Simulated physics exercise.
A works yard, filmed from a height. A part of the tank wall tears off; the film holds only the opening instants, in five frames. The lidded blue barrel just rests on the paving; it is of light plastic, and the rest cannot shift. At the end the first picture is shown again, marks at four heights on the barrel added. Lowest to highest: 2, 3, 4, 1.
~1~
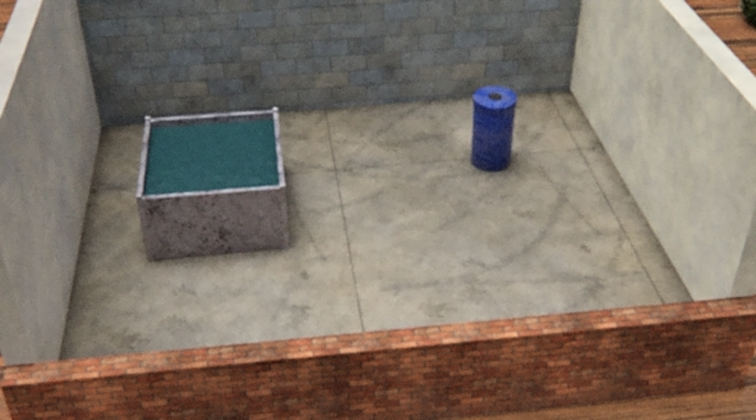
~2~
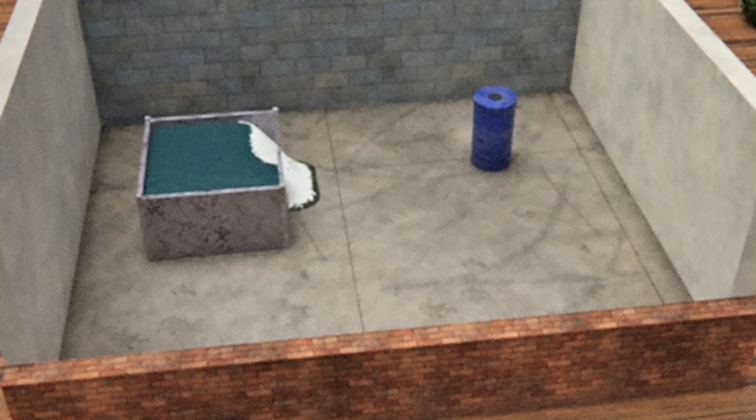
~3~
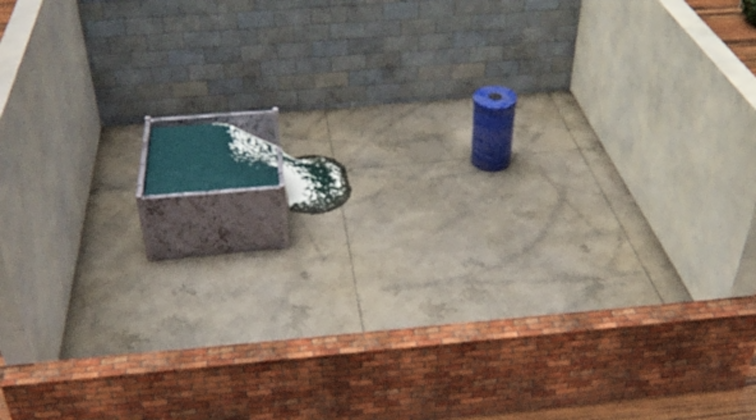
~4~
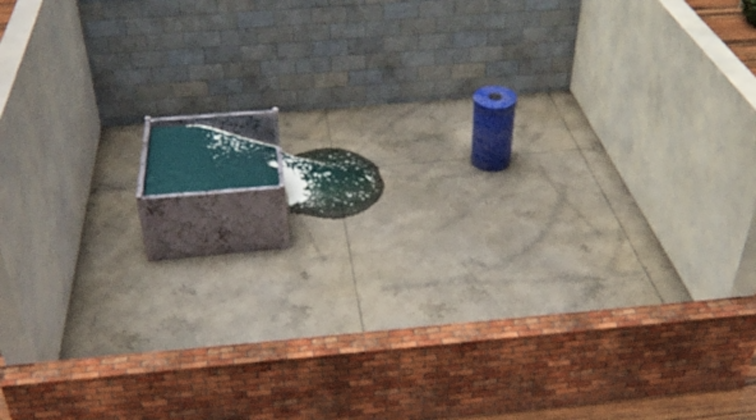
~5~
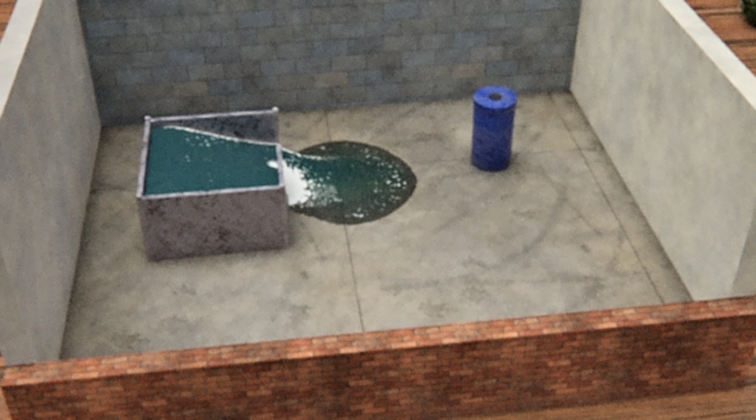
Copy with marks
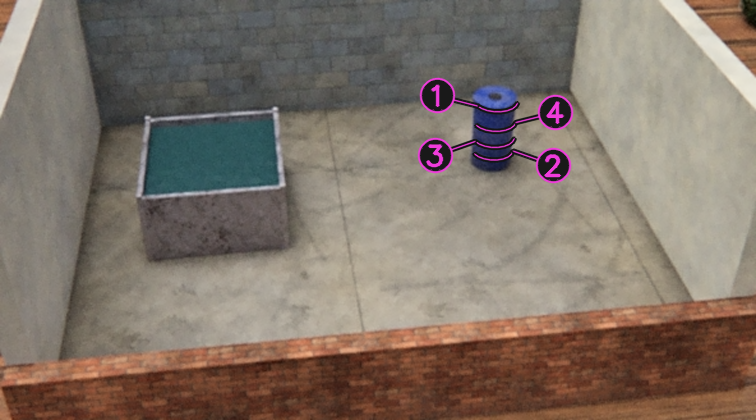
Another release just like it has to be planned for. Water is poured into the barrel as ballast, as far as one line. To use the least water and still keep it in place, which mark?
Use mark 3.
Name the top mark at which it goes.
It is 2.
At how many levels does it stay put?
Three of them.
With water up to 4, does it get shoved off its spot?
No, that is safe.
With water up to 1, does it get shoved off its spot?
No, not at all.
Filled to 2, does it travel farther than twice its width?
No, less.
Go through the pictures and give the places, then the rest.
Lid of the blue barrel at (496, 97); tank full, its middle at (212, 158).
Water covers 1 % of the ground and is seen nearest the barrel at (306, 177).
Water covers 3 % of the ground and is seen nearest the barrel at (339, 176).
Water covers 4 % of the ground and is seen nearest the barrel at (372, 173).
Lid of the blue barrel at (496, 97); water covers 7 % of the ground and is seen nearest the barrel at (405, 174).
On the marked copy, 1 at (500, 111); 2 at (496, 159); 3 at (498, 147); 4 at (499, 131); from the bottom up 2, 3, 4, 1.
Choosing 1, it does not move.
Choosing 2, it is pushed about its own width away.
Choosing 3, it does not move.
Choosing 4, it does not move.
